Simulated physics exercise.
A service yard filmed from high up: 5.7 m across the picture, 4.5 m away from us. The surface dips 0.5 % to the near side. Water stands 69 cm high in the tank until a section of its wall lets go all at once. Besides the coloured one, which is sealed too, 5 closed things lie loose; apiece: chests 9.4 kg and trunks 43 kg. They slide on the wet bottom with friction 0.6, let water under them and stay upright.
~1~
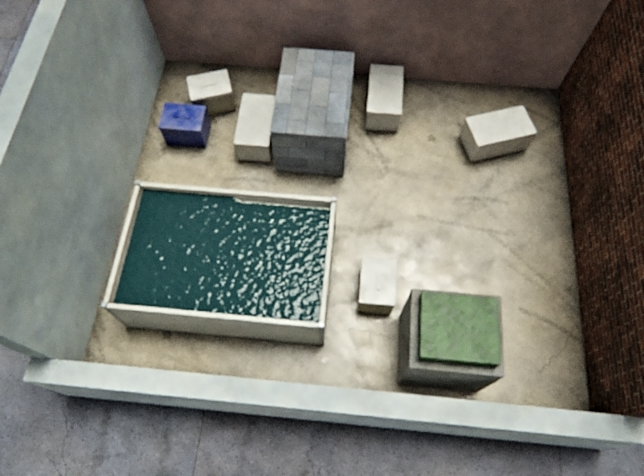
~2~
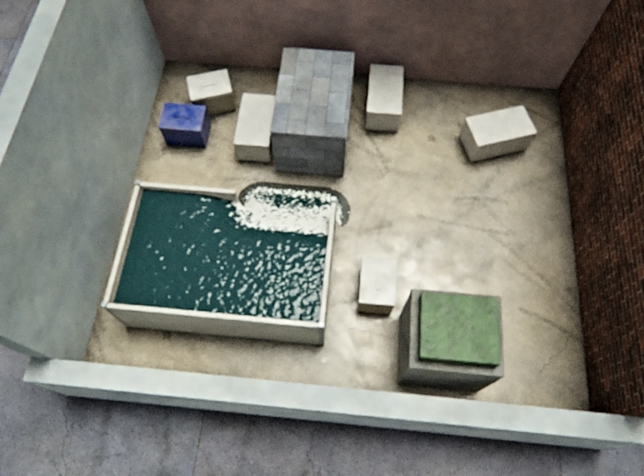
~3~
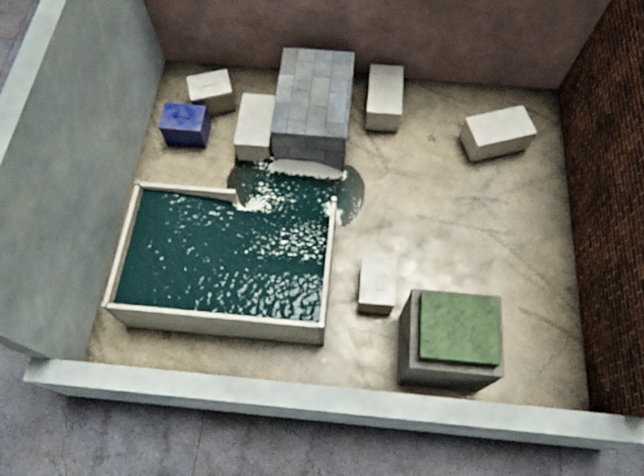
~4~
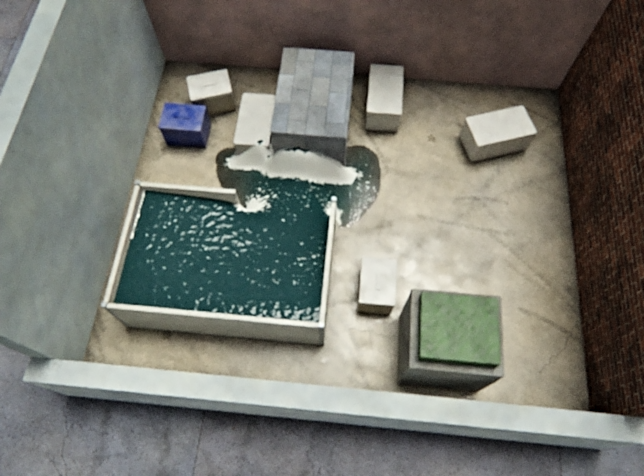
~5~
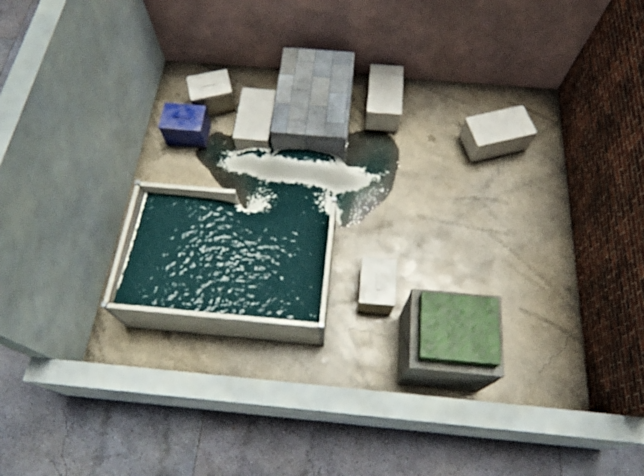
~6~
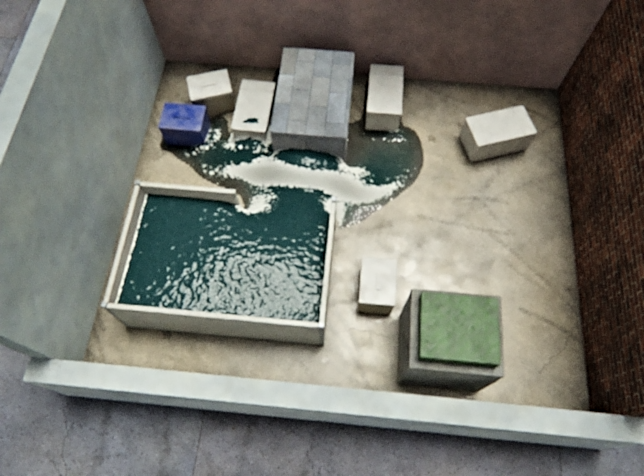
In a walled service yard seen from high up, water pours through a gap in the far side of a rectangular tank and spreads over the ground around the grey block, reaching the blue chest and nearby pale boxes.
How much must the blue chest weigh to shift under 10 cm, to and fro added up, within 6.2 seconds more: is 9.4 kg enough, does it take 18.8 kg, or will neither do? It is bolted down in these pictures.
I expect that neither weight holds it.
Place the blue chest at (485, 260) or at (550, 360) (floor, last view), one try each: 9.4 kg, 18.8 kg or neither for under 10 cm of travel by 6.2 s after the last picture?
In that order: Neither holds; neither is enough.
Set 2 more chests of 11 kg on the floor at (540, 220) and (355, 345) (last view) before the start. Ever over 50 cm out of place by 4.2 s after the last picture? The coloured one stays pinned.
In that order: Over, short of it.
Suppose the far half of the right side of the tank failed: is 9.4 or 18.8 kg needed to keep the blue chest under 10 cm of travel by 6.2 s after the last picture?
In that case the smaller load will do.
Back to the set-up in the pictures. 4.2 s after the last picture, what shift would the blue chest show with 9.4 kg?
About 80 cm.
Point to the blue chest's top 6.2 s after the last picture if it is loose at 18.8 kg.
Around (194, 73).
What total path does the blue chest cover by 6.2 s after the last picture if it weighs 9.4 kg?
About 200 cm.
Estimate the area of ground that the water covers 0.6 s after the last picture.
Roughly 13 m2.
Then, 0.6 s after the last picture the blue chest would be 38 cm from its start with 9.4 kg and 33 cm from its start with 18.8 kg; 8 cm of water round it then.
Then, 2.3 s after the last picture the blue chest would be 83 cm from its start with 9.4 kg and 89 cm from its start with 18.8 kg; 20 cm of water round it then.
Then, 4.2 s after the last picture the blue chest would be 70 cm from its start with 9.4 kg and 84 cm from its start with 18.8 kg; 16 cm of water round it then.
Then, 6.2 s after the last picture the blue chest would be 63 cm from its start with 9.4 kg and 70 cm from its start with 18.8 kg; 12 cm of water round it then.
